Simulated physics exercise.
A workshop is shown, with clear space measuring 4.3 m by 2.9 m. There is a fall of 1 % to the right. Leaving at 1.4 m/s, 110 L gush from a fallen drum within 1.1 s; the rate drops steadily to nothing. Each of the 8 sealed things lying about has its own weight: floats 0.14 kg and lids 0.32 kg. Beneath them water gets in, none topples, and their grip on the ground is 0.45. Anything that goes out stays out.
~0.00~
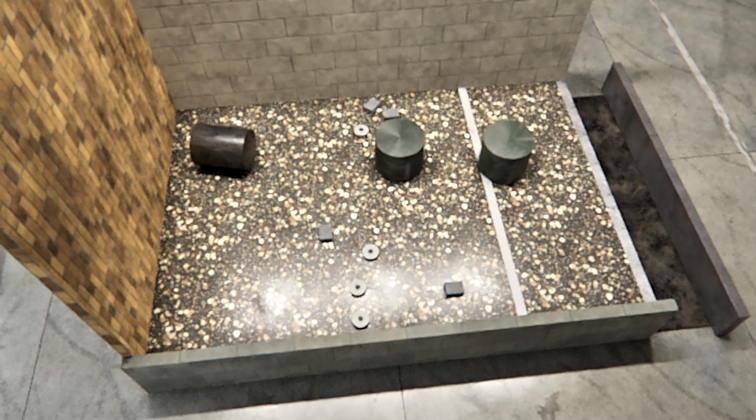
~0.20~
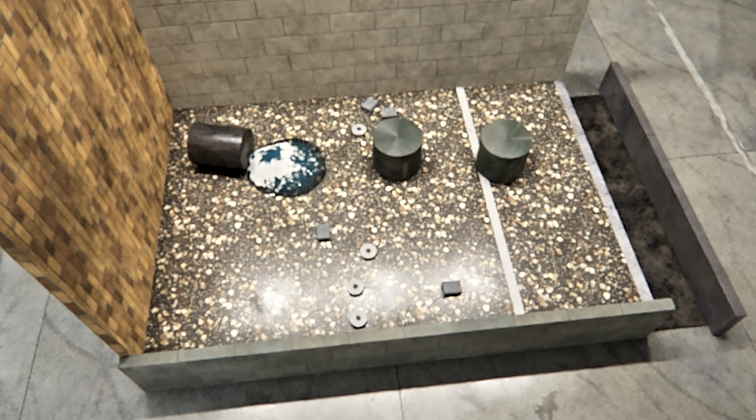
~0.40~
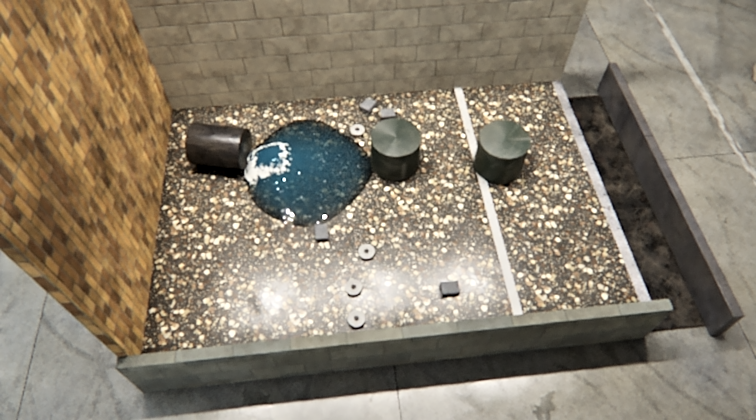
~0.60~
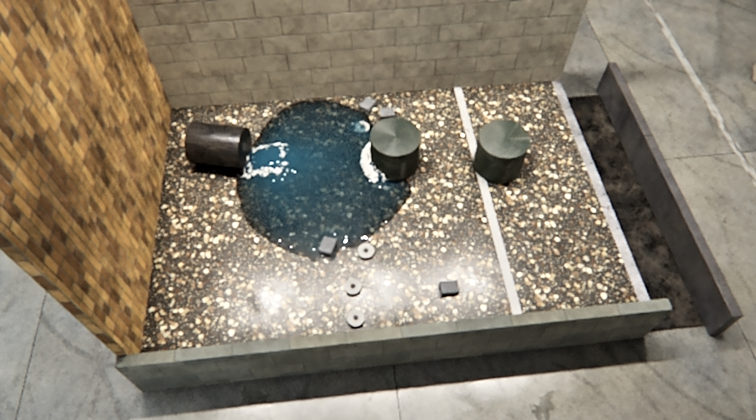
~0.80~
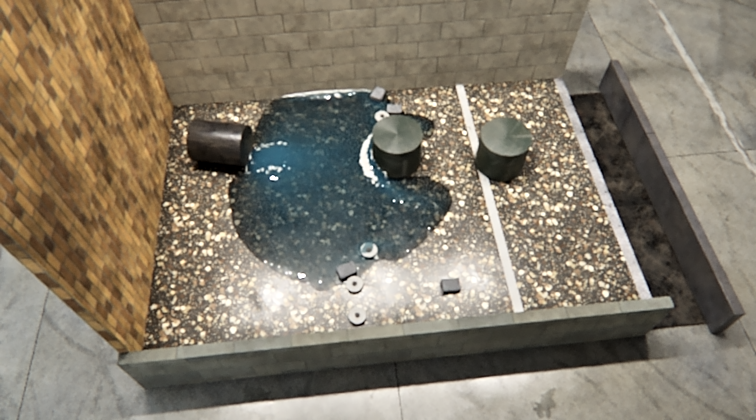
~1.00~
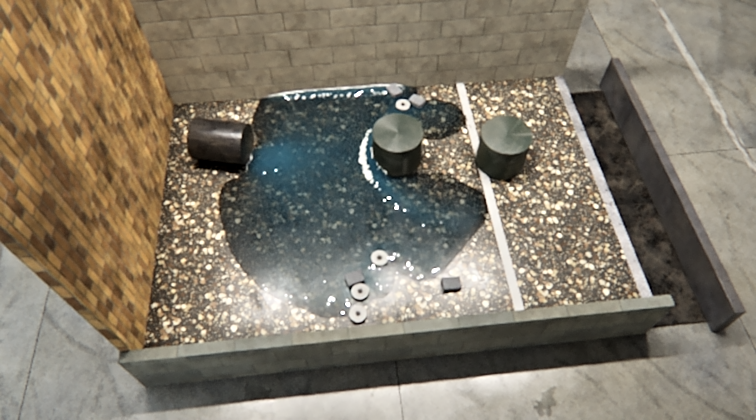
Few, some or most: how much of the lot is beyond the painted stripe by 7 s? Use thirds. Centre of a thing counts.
Well, I'd call it a large majority.
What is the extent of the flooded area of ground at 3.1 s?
Roughly 6.0 m2.
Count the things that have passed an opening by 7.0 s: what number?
I count 6 by that time.
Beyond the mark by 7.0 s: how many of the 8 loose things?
It comes to 7 of them.
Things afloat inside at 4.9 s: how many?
1 of them.
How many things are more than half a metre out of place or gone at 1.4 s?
5 in all.
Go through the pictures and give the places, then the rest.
The first frame shows a float at (325, 231) rests on the ground; a lid at (361, 130), on the bottom; water covers 0.0 m2; 0 of 8 have shifted.
The second frame shows a float at (323, 231), on the bottom; a lid at (359, 129) rests on the ground; water covers 0.4 m2; 0 of 8 have shifted.
The third frame shows a float at (321, 231), on the bottom; a lid at (357, 130) rests on the ground; 1.2 m2 under water; 0 of 8 have shifted.
The fourth frame shows a float at (327, 245) rests on the ground, 17 cm from its start; a lid at (362, 127), on the bottom, 6 cm from its start; 2.3 m2 under water; 2 of 8 have shifted.
The fifth frame shows a float at (346, 269) rests on the ground, 50 cm from its start; a lid at (382, 116), afloat, 29 cm from its start; 3.6 m2 under water; 4 of 8 have shifted.
The sixth frame shows a float at (354, 277), afloat, 61 cm from its start; a lid at (403, 105), afloat, 55 cm from its start; 4.8 m2 under water; 6 of 8 have shifted.
After 1.4 s 1 of 8 are over the mark; 4 afloat.
After 3.1 s 5 of 8 are over the mark; 5 afloat.
After 4.9 s 7 of 8 are over the mark; 1 afloat.
After 7.0 s 7 of 8 are over the mark; 0 afloat.
